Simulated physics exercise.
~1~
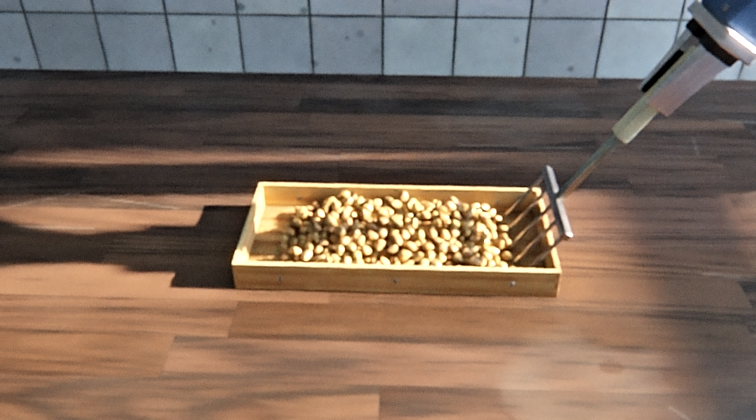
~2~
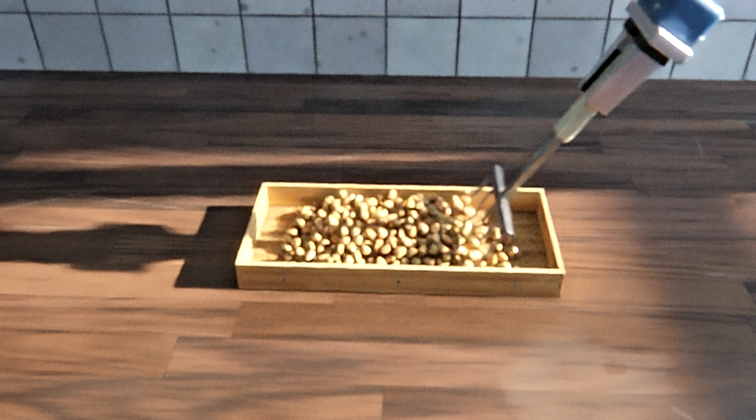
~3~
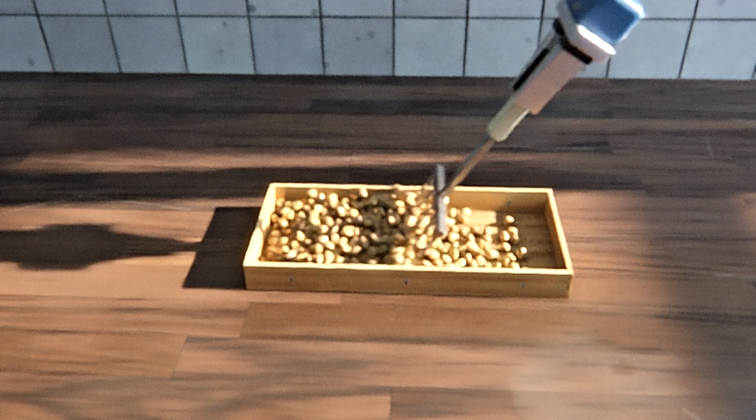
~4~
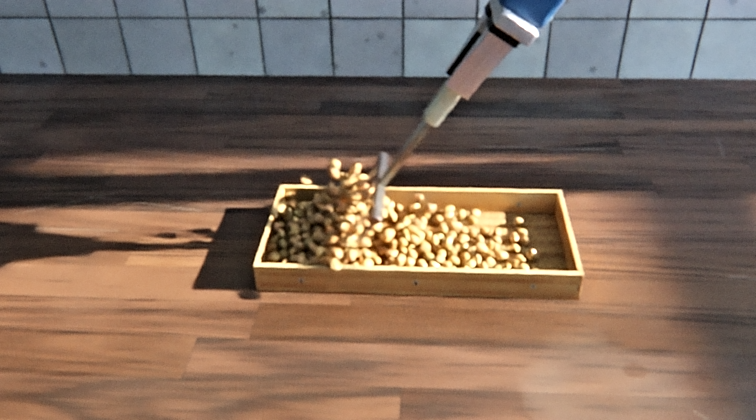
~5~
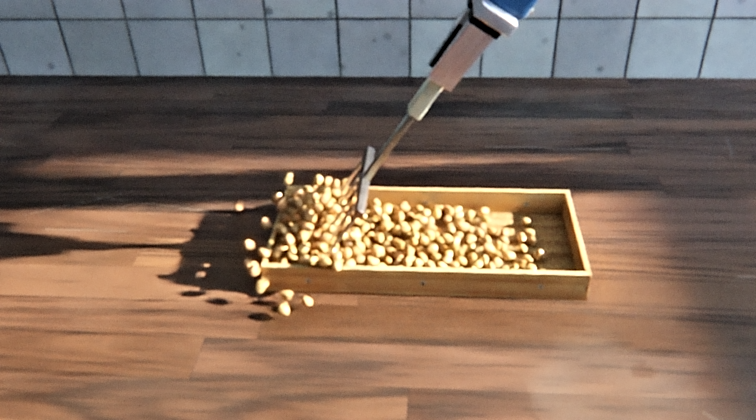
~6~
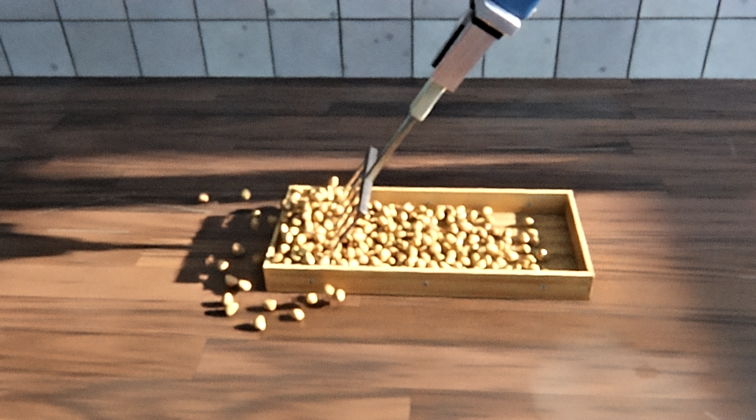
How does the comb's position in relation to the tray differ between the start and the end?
At the start the comb is at the right end of the tray. By the end it is in the left part of the tray, a little short of the left end.
